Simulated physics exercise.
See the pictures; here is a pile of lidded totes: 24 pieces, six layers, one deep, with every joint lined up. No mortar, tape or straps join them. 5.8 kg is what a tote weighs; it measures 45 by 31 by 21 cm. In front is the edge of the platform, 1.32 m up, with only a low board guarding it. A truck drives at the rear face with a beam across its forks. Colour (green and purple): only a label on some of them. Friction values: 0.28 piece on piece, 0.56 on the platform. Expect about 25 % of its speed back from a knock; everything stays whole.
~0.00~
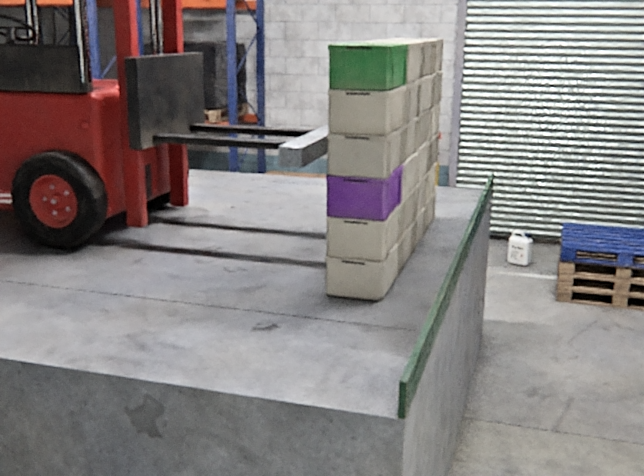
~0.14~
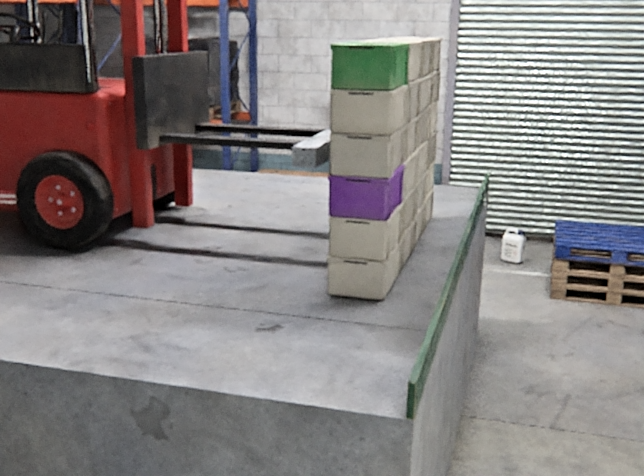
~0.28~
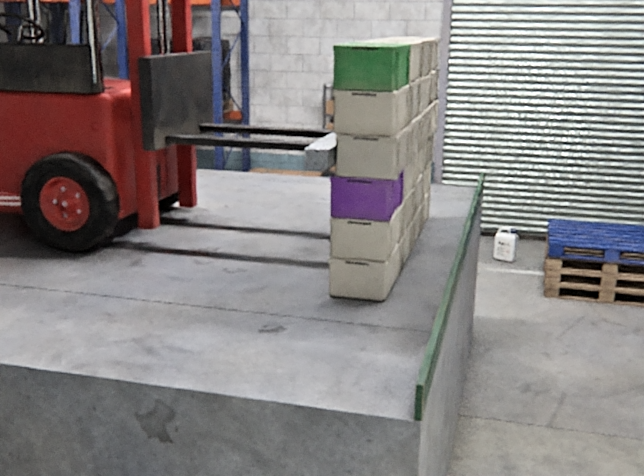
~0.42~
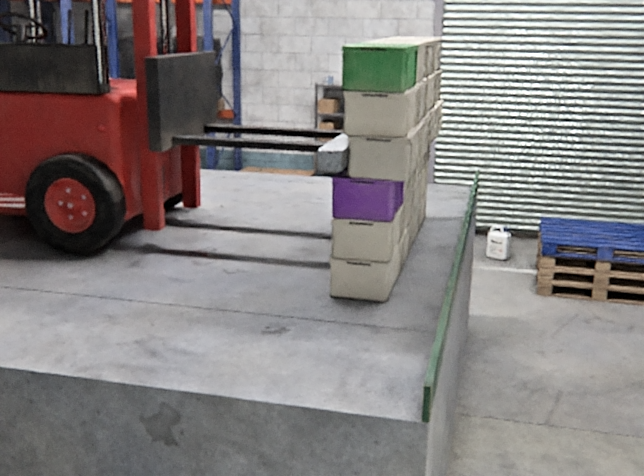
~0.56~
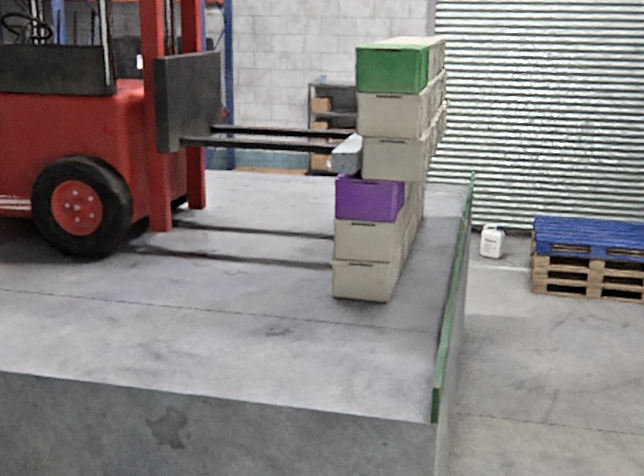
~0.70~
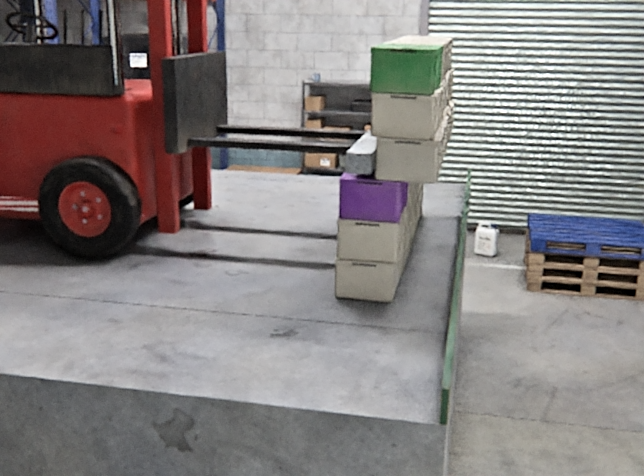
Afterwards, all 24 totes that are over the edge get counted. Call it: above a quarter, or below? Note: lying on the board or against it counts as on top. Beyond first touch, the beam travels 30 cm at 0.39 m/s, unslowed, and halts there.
Above.
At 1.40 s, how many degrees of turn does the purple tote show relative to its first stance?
Rotation: Approx. 0°.
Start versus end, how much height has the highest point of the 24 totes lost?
Drop: Around 65 cm.
Around 1.06 s, none of the 24 totes over the edge, 20 disturbed; green tote tipped 22°; purple tote tipped 12°.
Around 1.40 s, none of the 24 totes over the edge, 19 disturbed; green tote on its side; purple tote displaced 52 mm.
Around 1.98 s, 9 of the 24 totes over the edge; green tote tipped 21°, 2.14 m lower.
Finally (2.2 s), 9 of the 24 totes over the edge; green tote on its side; purple tote unmoved. That is 38 per cent. Seen by the last camera, middles, purple tote near (373, 192).
